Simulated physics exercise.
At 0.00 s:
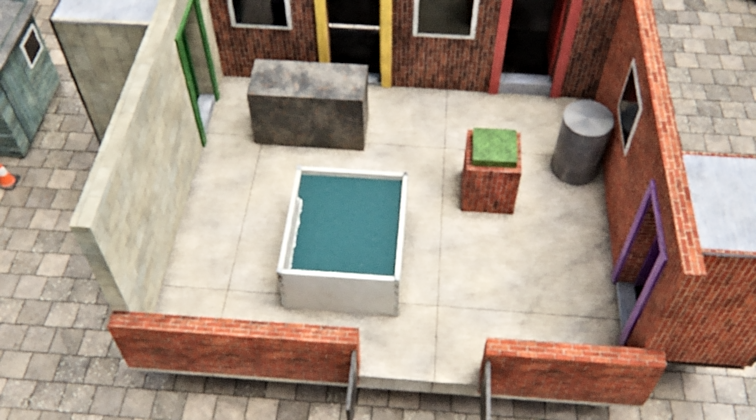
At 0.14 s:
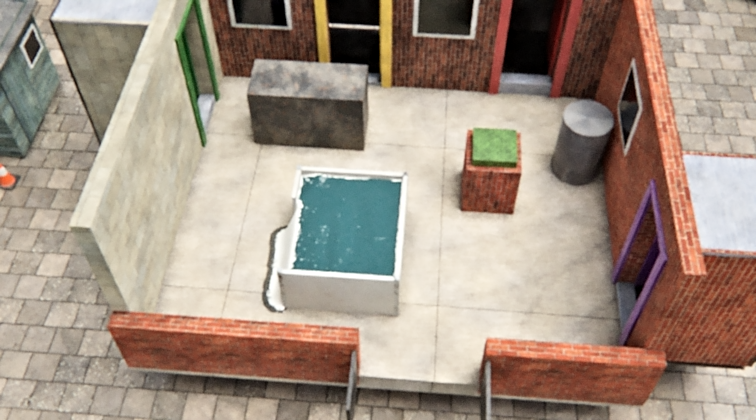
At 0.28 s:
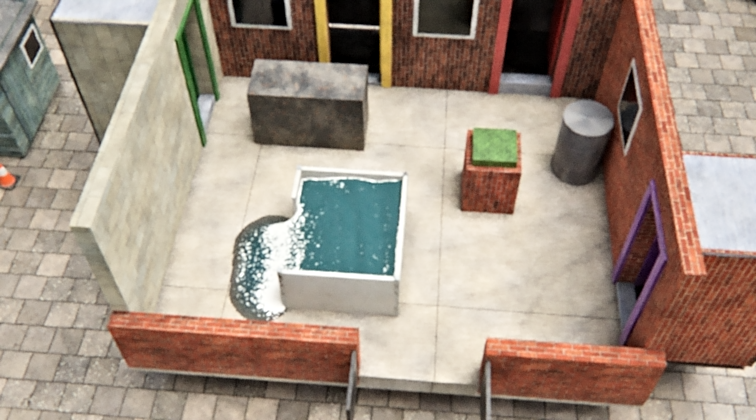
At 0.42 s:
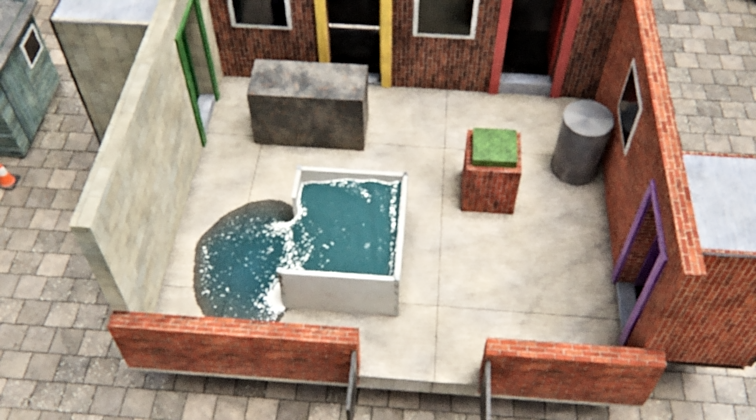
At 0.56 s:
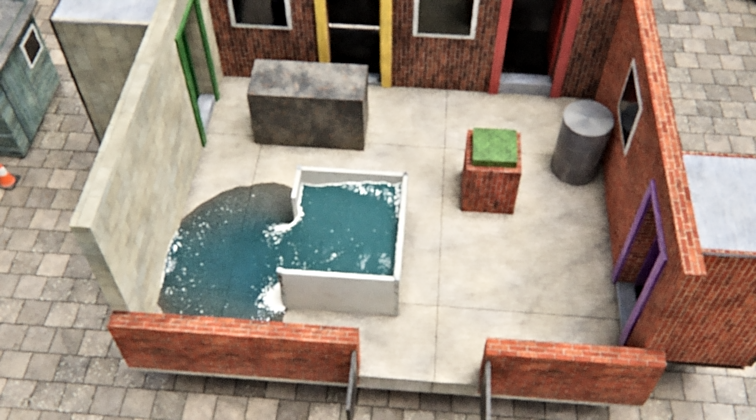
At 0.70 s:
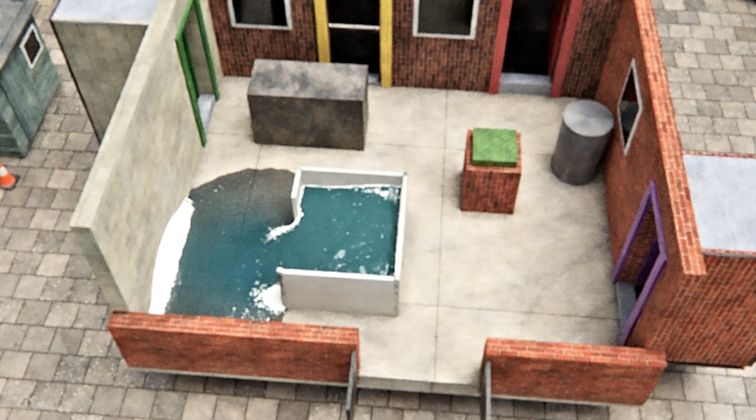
A walled yard with a pale slab floor, set among grey paving, is seen from high above by a still camera. A white-sided tank of teal water stands left of centre, with a dark grey block behind it, a grass-topped brick planter and grey cylinder to the right, and green, yellow, red and purple doorways around. Water bursts from the tank's left side, foaming, and spreads leftward until it meets the pale wall in white froth.
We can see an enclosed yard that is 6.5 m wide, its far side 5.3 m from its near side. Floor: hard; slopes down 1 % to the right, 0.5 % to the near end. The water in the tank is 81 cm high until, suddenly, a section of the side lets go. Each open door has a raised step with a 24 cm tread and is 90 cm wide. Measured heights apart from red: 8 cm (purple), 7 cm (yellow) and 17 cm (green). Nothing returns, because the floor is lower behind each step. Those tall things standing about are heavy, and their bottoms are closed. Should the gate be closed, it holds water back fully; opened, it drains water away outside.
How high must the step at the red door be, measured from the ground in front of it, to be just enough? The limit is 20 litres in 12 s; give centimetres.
About 7 cm.
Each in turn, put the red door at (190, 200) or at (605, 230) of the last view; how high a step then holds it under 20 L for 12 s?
Around 23 and 7.0 cm respectively.
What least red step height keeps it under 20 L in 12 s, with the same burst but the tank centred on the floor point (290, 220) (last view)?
About 7.0 centimetres.
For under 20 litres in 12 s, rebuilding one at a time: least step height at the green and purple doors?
About 12.0 cm at green and about 8.5 cm at purple.
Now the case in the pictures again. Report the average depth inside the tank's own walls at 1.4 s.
Average depth: Approx. 39 cm.
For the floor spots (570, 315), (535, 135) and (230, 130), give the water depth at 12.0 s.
I'd read roughly 7, 8 and 3 cm there.
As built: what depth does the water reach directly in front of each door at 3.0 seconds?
Door by door in centimetres - purple 0, yellow 3, green 7, red 0.
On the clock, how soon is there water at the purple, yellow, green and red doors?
Door purple: 3.6 seconds; door yellow: 2.6 seconds; door green: 1.3 seconds; door red: 4.5 seconds.
After 1.4 s water covers 20 % of the floor, deepest (60 cm) near (147, 342); it has not reached the red door.
After 3.0 s water covers 45 % of the floor, deepest (28 cm) near (219, 93); it has not reached the red door.
After 12.0 s water covers 100 % of the floor, deepest (12 cm) near (615, 277); 8 cm at the red door, 0 litres in over its 26 cm step.
At the red door as built, the water arrived by 4.6 s and peaked near 12 cm at 8.6 s.
Run again over the same 12 s with other heights there, 26 litres in over 6.5 cm, 12 litres over 8 cm. The limit of 20 litres is kept from about 7 cm up.
